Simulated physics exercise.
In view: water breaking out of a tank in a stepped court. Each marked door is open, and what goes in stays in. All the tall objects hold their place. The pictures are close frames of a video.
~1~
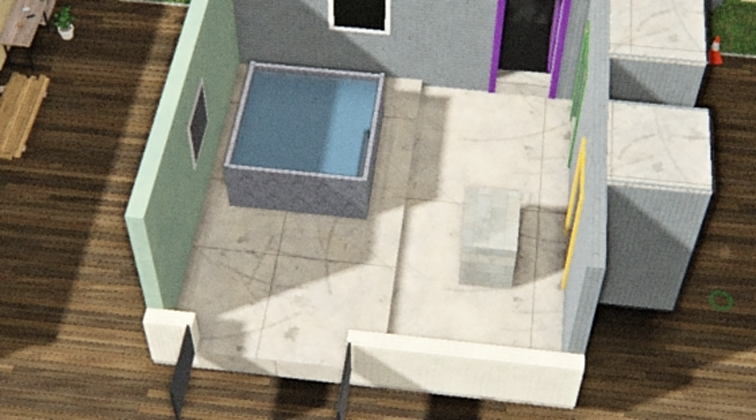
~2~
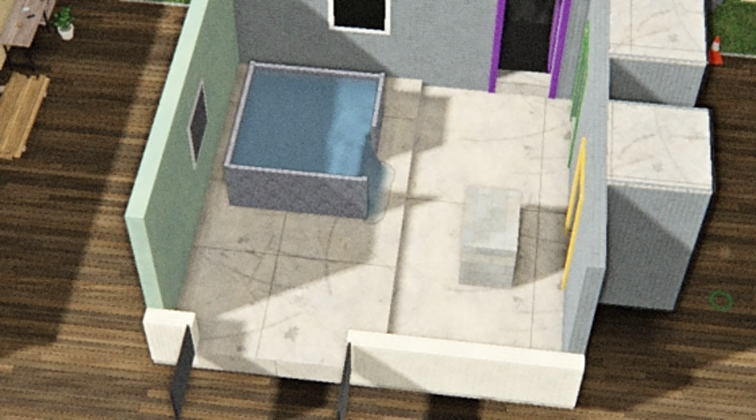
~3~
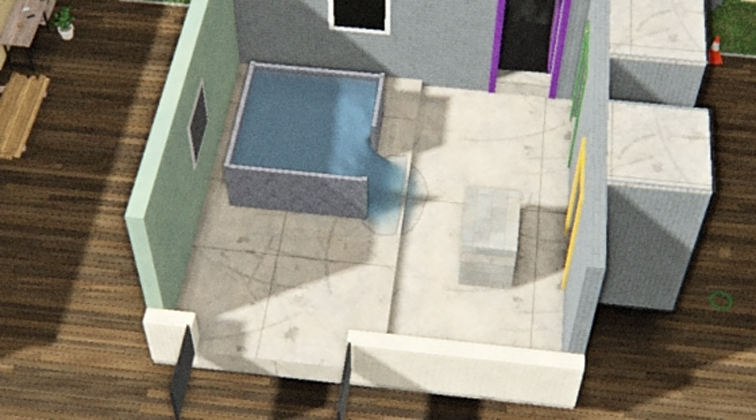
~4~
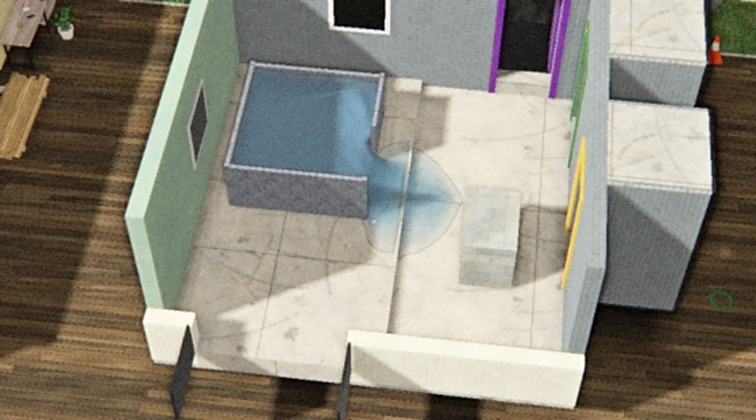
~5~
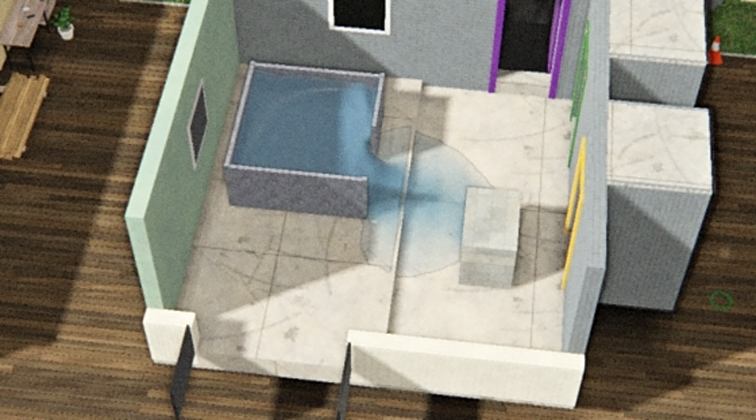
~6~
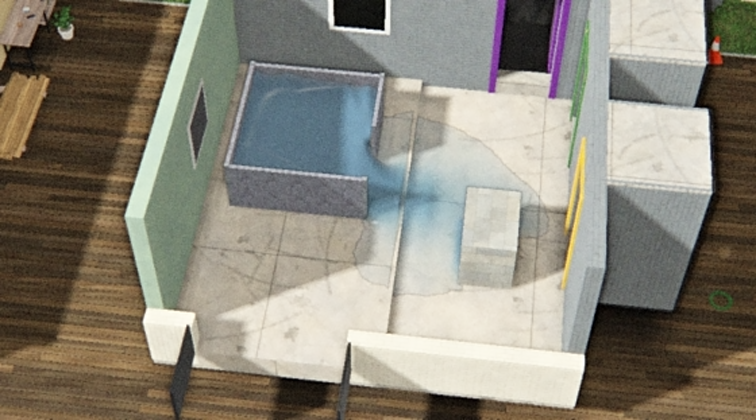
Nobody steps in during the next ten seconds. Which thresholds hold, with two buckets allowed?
The purple door holds within the limit; the green door floods; the yellow door floods.
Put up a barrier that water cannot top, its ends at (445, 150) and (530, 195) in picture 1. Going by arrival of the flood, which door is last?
That is the one in purple.
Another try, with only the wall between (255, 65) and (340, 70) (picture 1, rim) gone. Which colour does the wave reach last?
That is the yellow one.
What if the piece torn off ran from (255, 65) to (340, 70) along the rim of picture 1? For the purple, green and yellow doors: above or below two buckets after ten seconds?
Purple door stays under, green door passes that mark, yellow door lets less in.
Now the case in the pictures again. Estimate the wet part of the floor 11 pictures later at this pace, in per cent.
Near 50 in a hundred.
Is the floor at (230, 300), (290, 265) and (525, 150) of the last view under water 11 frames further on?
As listed: Not flooded, free of water, wet.
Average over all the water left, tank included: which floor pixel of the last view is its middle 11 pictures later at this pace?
I would point to (384, 189).
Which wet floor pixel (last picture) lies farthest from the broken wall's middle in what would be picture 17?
Around (553, 380).
A moment on, water covers 40 % of the floor; the purple door not reached, the green door wet at the sill, nothing in, the yellow door under two buckets in.
Next, water covers 50 % of the floor; the purple door wet at the sill, nothing in, the green door over two buckets in, the yellow door over two buckets in.
Then, water covers 75 % of the floor; the purple door under two buckets in, the green door over two buckets in, the yellow door over two buckets in.
Later, water covers 95 % of the floor; the purple door under two buckets in, the green door far over two buckets in, the yellow door over two buckets in.
In the end, water covers 95 % of the floor; the purple door under two buckets in, the green door far over two buckets in, the yellow door far over two buckets in.
